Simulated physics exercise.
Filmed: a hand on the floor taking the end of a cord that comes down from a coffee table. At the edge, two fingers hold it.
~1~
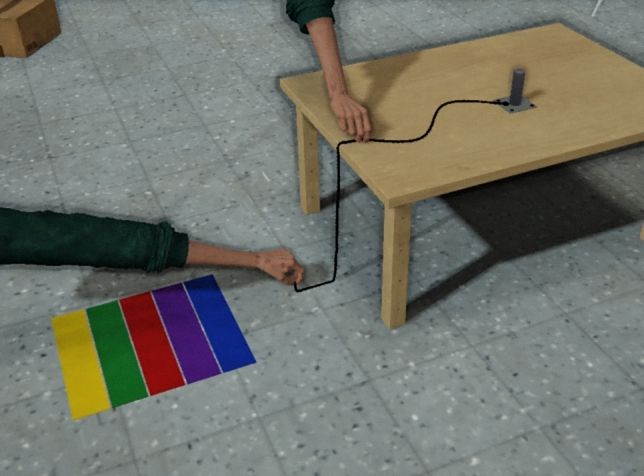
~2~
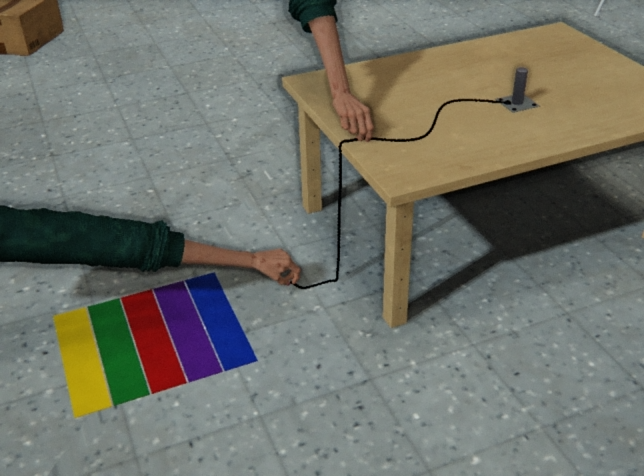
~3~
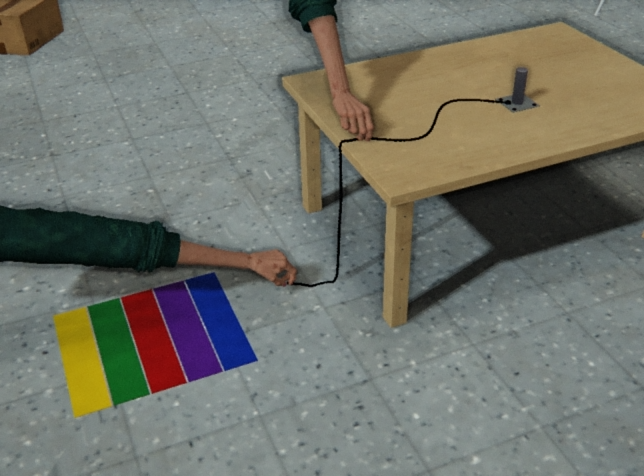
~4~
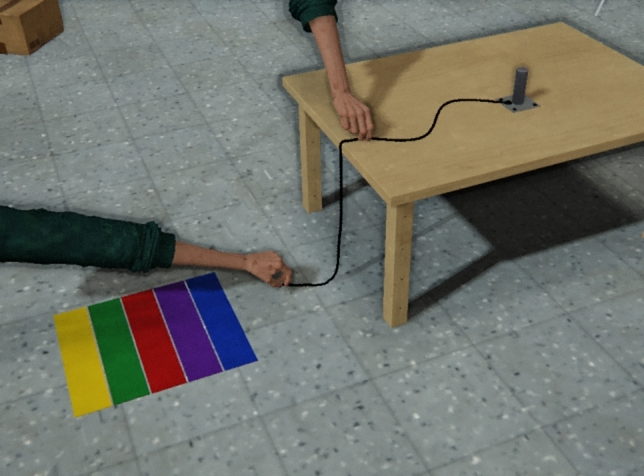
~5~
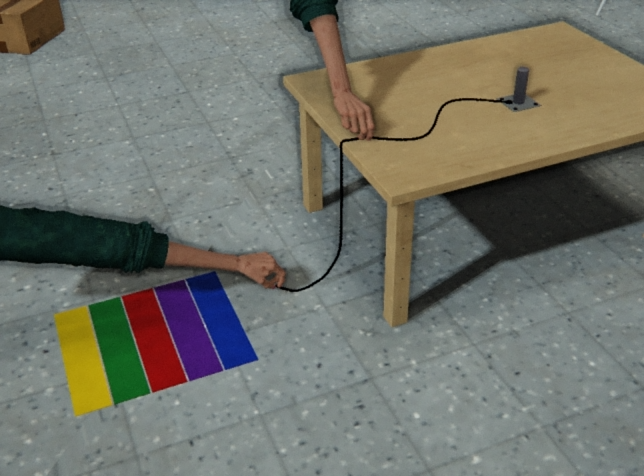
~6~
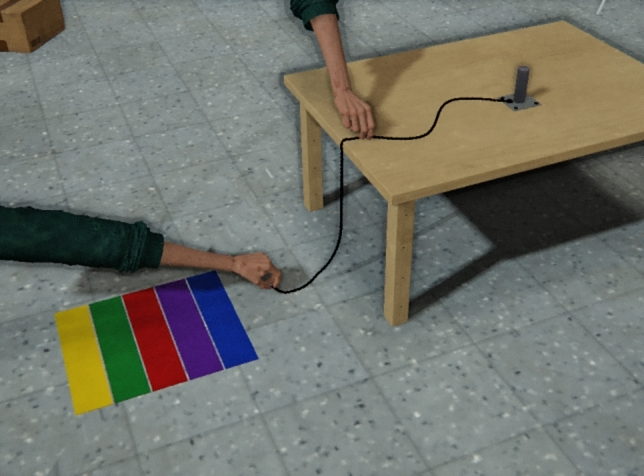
A hand near the floor slowly draws the black cord's end slightly to the left.
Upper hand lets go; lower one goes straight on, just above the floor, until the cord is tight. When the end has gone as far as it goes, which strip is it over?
It is over the red strip.
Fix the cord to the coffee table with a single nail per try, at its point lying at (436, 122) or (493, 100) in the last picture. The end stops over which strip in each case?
In order, purple and red.
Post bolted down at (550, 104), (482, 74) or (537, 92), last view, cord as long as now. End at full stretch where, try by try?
Try 1 about (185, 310), try 2 about (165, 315), try 3 about (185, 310).
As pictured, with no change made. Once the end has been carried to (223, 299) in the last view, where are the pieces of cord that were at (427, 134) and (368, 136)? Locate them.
You'll see them at (386, 127) and then at (343, 154).
Soon after, end near (223, 300); over blue.
After that, end near (178, 312); over purple.
At the stop, end near (150, 320); over red. The red one.
